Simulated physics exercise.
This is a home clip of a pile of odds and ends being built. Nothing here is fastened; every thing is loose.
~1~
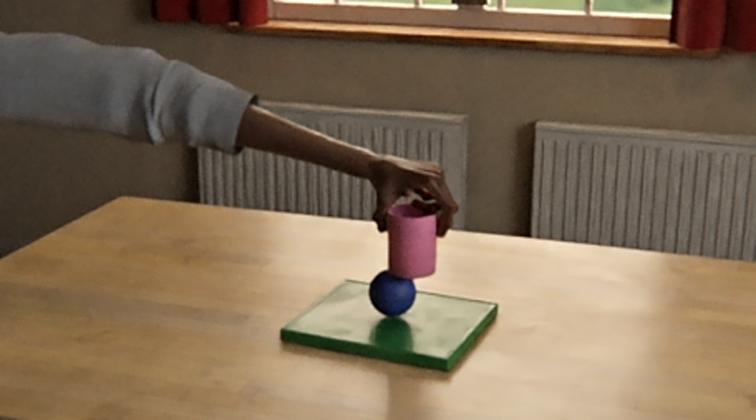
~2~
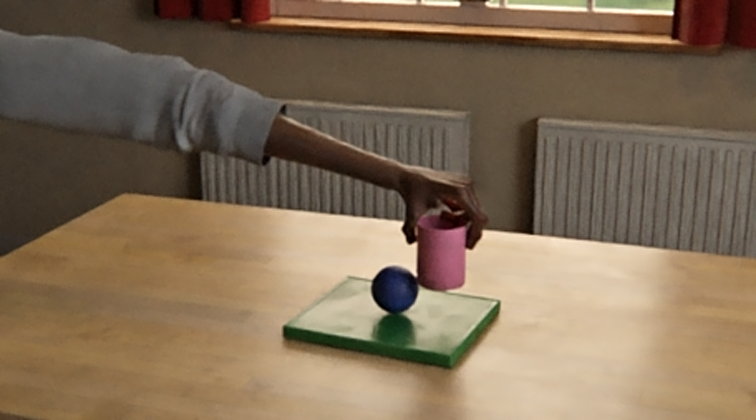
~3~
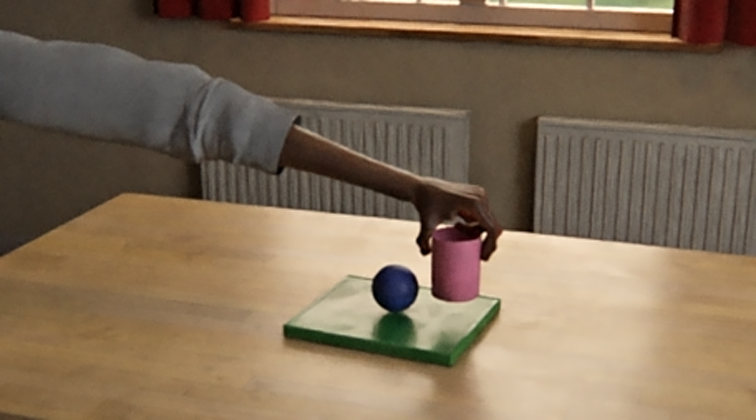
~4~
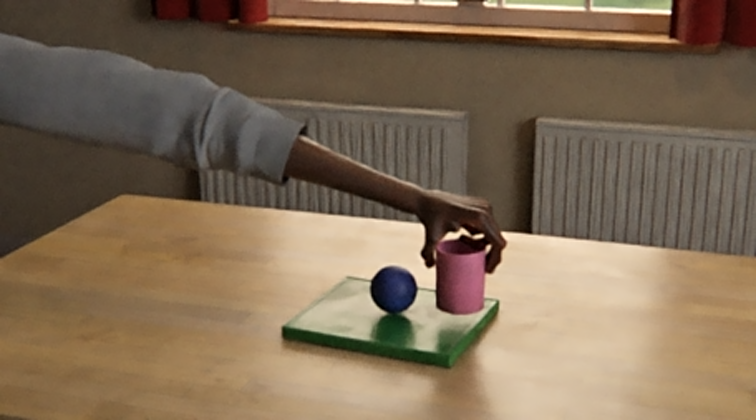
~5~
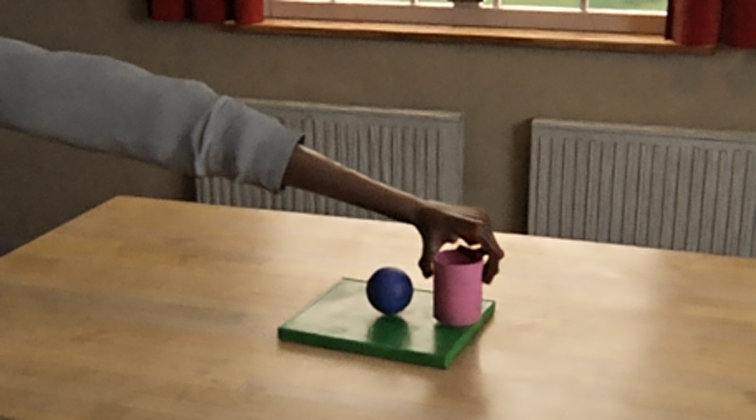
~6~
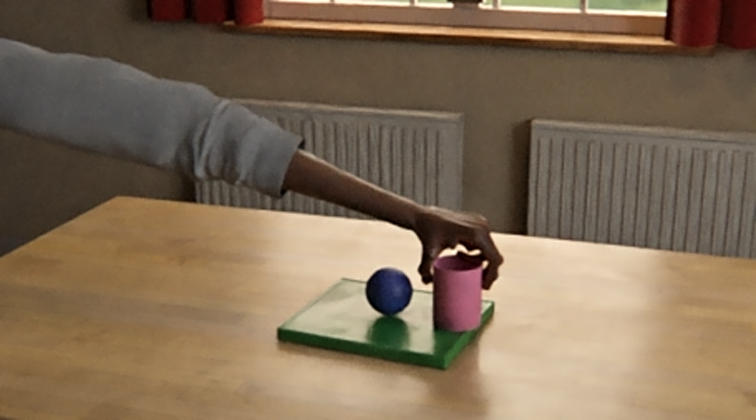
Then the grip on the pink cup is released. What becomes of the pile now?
Pretty sure the pile is stable there.
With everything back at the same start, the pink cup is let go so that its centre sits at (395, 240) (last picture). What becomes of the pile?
Outcome: The pile is knocked down.
Then, 1.00 s after the last picture, nothing has stirred.
Then, 2.10 s after the last picture, pink cup resting near (457, 293).
At rest, all 3 in place. Seen from the same camera at the end, pink cup near (457, 293). The pile holds.
